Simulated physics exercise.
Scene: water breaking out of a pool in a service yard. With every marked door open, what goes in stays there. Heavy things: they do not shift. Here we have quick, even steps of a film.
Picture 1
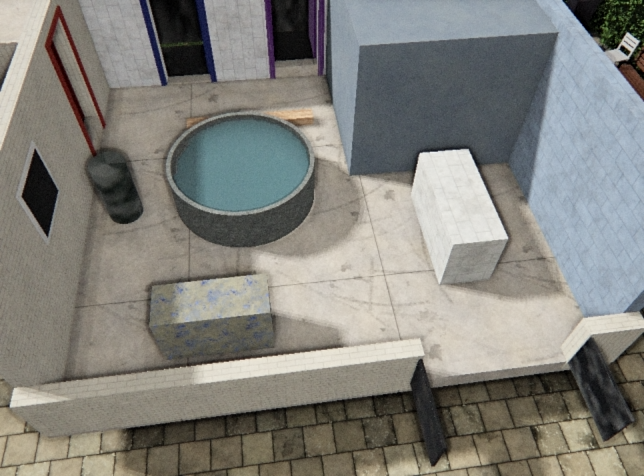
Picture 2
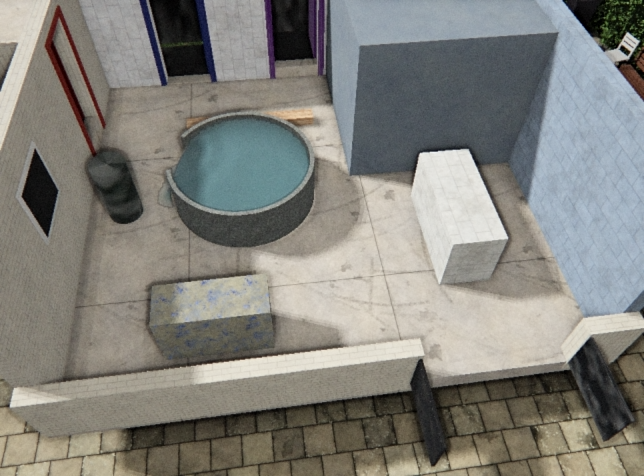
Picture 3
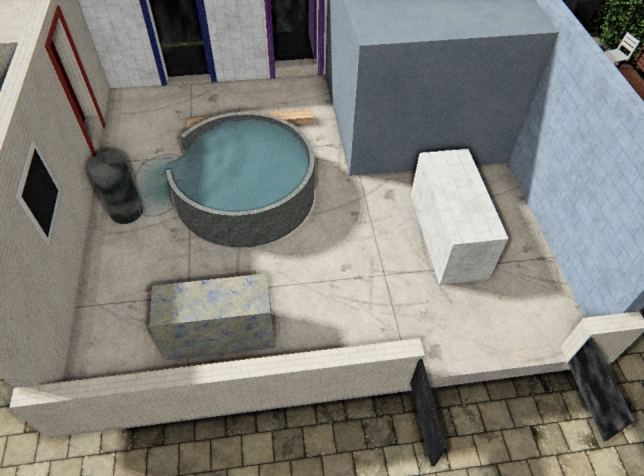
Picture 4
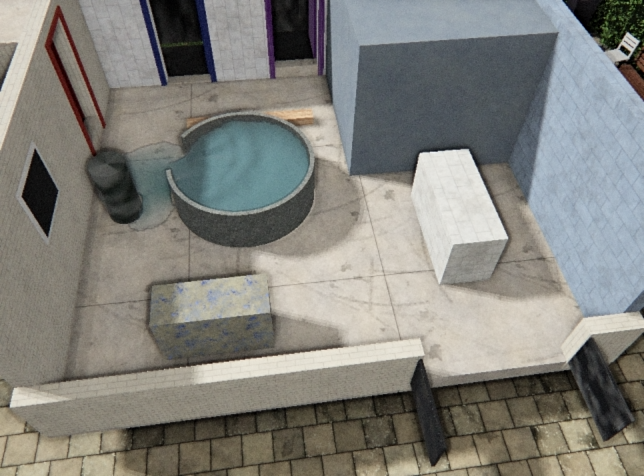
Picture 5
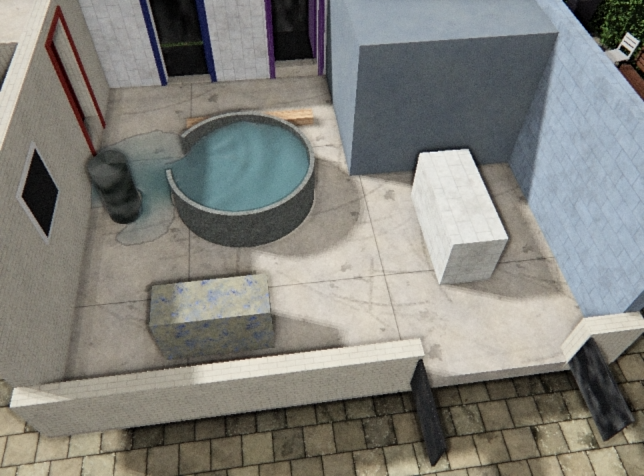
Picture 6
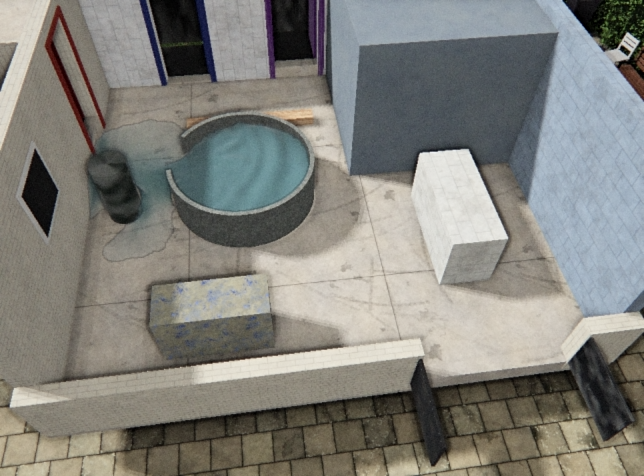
The clip opens on still water in a round, stone-walled pool in a service yard, with pale and speckled blocks nearby. A gap appears in the pool's left side and water pours out leftward, reaches the dark, rounded object near the wall, then spreads around it in a thin, widening puddle.
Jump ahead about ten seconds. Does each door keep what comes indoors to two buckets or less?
The blue door lets more through; the red door keeps it there; the purple door keeps it there.
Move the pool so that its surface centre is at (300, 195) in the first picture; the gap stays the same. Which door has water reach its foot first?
It is the one in red.
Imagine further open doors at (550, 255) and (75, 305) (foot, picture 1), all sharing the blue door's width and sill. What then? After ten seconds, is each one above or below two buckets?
Results, in sequence: Doesn't reach it and doesn't reach it.
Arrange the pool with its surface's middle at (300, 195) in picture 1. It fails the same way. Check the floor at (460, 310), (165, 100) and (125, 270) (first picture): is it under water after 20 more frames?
Point by point: Still bare; swamped; swamped.
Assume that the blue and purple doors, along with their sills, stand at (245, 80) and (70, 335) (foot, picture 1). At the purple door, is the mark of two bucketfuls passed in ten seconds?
Result - purple does not reach it.
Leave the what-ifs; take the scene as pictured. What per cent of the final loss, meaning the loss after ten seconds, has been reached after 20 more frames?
Share gone by then: About 15 %.
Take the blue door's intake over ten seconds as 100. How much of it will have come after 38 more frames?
That share would be near 70 %.
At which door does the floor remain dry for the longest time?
I pick the one in purple.
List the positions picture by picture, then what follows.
The first picture shows still water in the pool at (241, 163).
In the second picture, water pours out at (180, 175) and has run to a hidden place.
In the third picture, the front is at (142, 169), out from the gap at (180, 177).
In the fourth picture, water pours out at (180, 178) and has run to a hidden place.
In the fifth picture, the front is at a hidden place, out from the gap at (180, 177).
In the sixth picture, water pours out at (180, 177) and has run to (103, 136).
A moment on, water covers 20 % of the floor; the blue door not reached, the red door wet at the sill, nothing in, the purple door not reached.
Next, water covers 30 % of the floor; the blue door wet at the sill, nothing in, the red door under two buckets in, the purple door not reached.
Then, water covers 45 % of the floor; the blue door over two buckets in, the red door under two buckets in, the purple door wet at the sill, nothing in.
Later, water covers 70 % of the floor; the blue door far over two buckets in, the red door under two buckets in, the purple door wet at the sill, nothing in.
In the end, water covers 90 % of the floor; the blue door far over two buckets in, the red door under two buckets in, the purple door wet at the sill, nothing in.
